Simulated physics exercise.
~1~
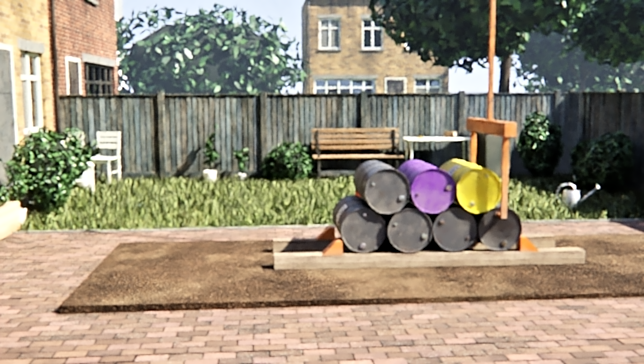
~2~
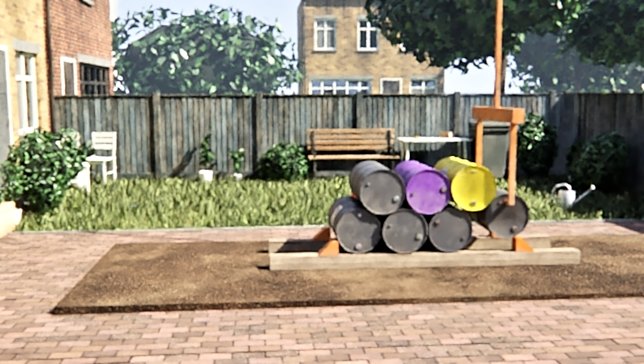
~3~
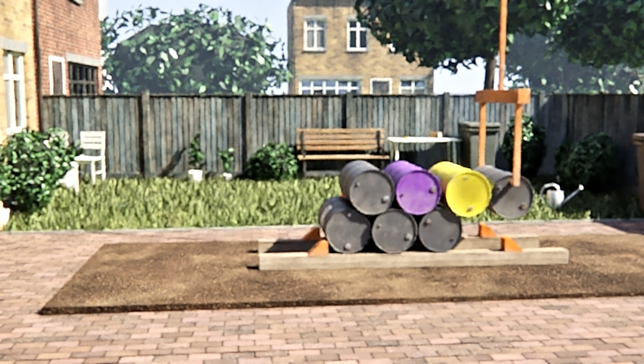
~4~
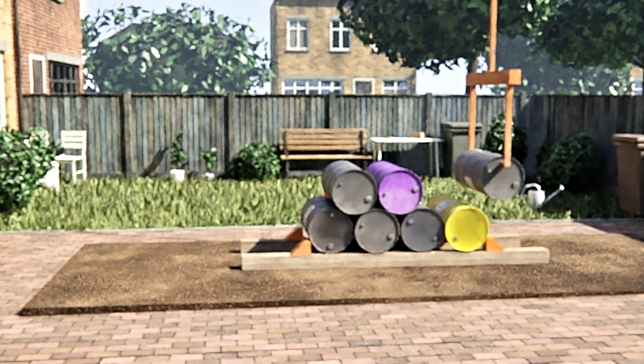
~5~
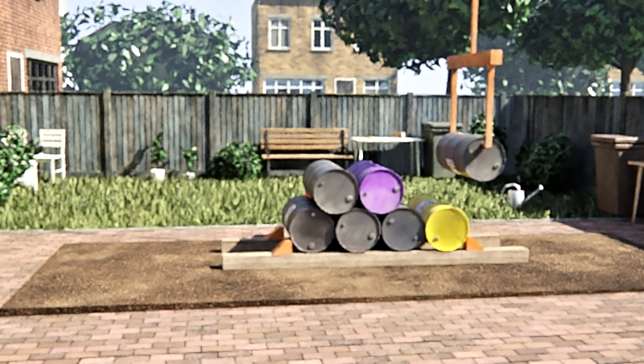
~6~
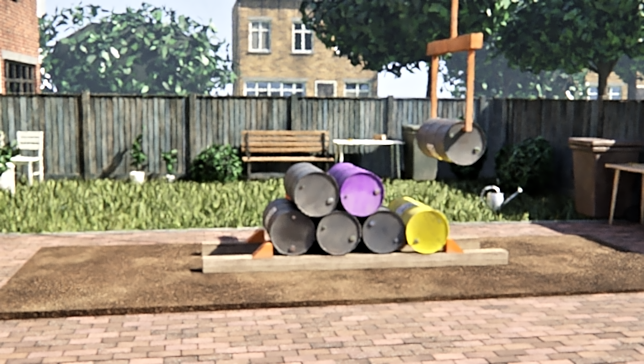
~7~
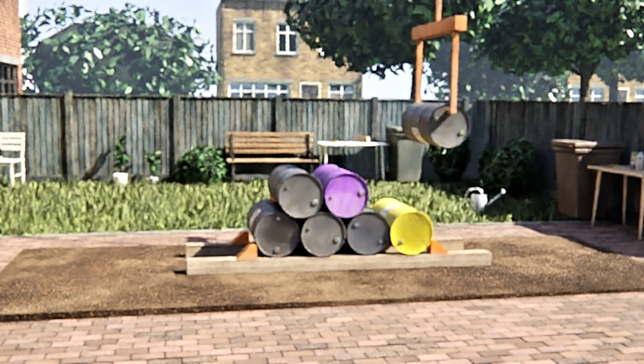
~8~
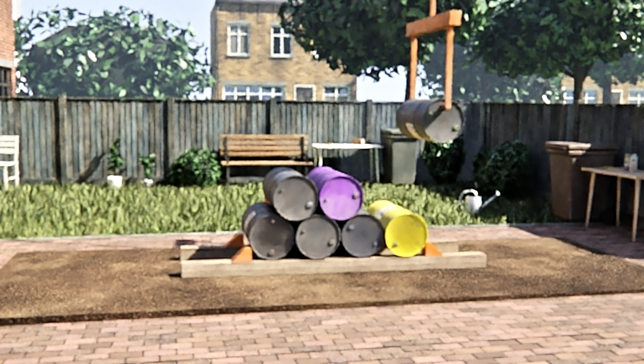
A stack of drums sat on wooden bearers in a garden as an orange beam lifted the dark drum from the bottom right corner. The yellow drum dropped into the gap, the purple one stayed on top, and the lifted drum ended up hanging high above.
